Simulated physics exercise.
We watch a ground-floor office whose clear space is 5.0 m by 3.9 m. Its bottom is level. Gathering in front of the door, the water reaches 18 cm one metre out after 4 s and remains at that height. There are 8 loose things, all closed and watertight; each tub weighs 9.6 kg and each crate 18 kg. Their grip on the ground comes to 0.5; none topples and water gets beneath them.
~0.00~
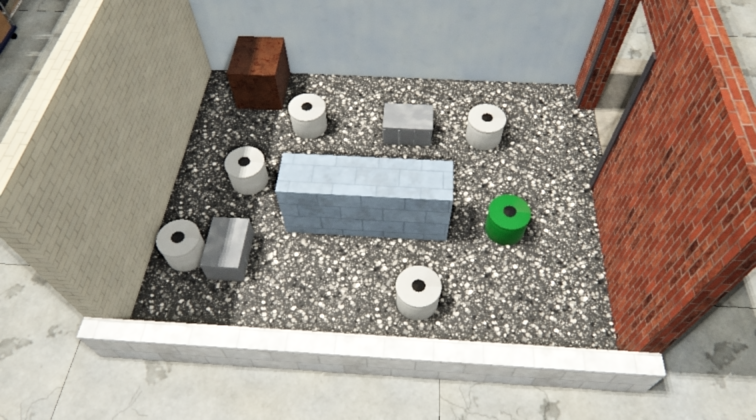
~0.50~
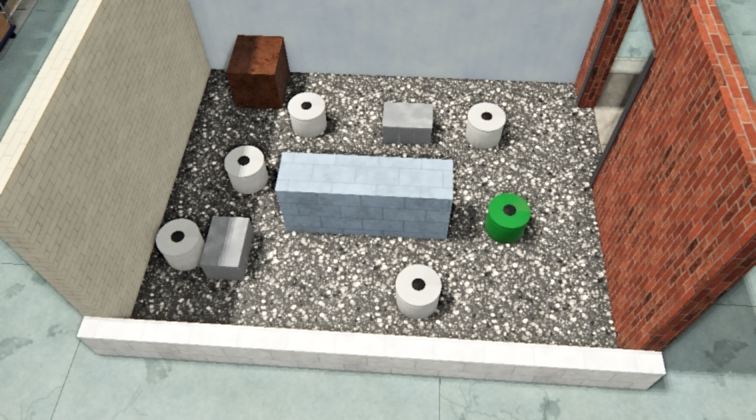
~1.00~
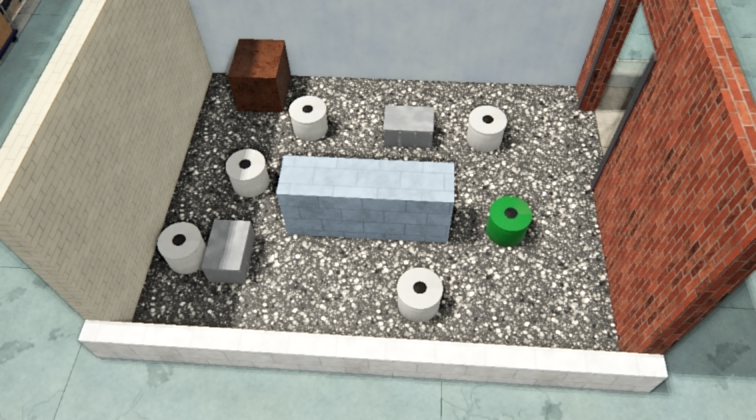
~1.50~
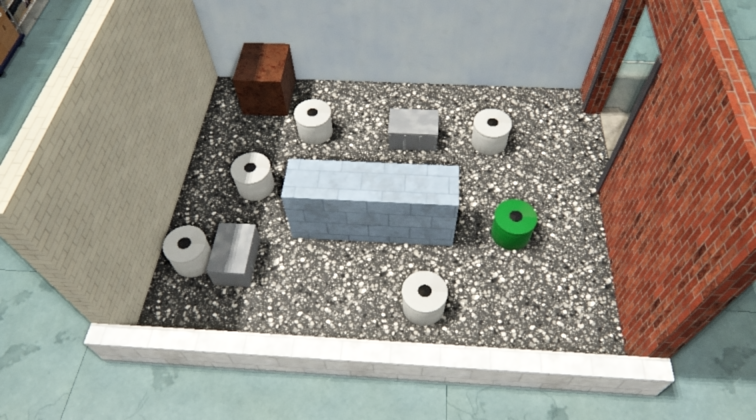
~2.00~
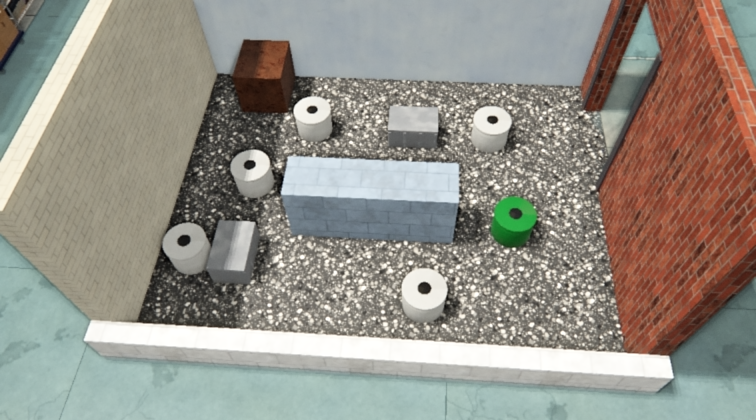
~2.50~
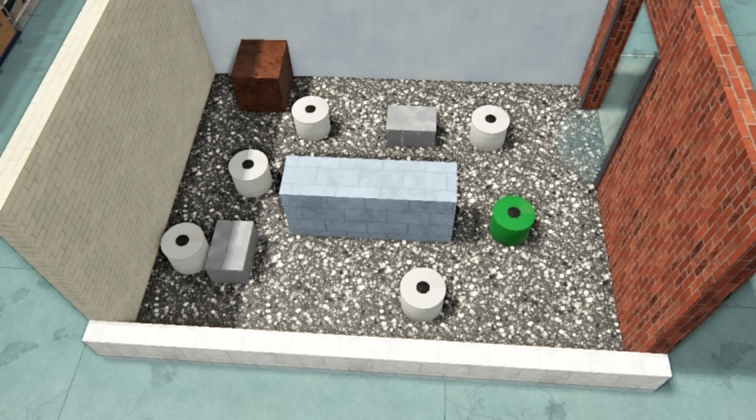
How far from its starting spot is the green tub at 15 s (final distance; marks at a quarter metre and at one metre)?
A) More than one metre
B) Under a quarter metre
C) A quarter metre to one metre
Under a quarter metre (B).
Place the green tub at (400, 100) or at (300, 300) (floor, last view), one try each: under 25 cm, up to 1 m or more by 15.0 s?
Try one: Large displacement; try two: Moderate displacement.
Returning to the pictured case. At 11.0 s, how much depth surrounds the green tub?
Roughly 3 cm.
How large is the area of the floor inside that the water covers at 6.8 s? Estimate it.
Roughly 11.5 m2.
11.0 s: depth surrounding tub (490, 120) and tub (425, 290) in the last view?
Around 9 cm and 2 cm.
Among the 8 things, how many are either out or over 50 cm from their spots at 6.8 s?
It comes to 0.
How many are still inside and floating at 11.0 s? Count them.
Count at that moment: 4.
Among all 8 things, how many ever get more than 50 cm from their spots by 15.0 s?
Answer: 6.
After 3.5 s the green tub is near (514, 213), 0.0 m from its start, aground; 0 afloat.
After 6.8 s the green tub is near (514, 213), 0.0 m from its start, aground; 1 afloat.
After 11.0 s the green tub is near (514, 213), 0.0 m from its start, aground; 4 afloat.
After 15.0 s the green tub is near (514, 213), 0.0 m from its start, aground; 7 afloat.
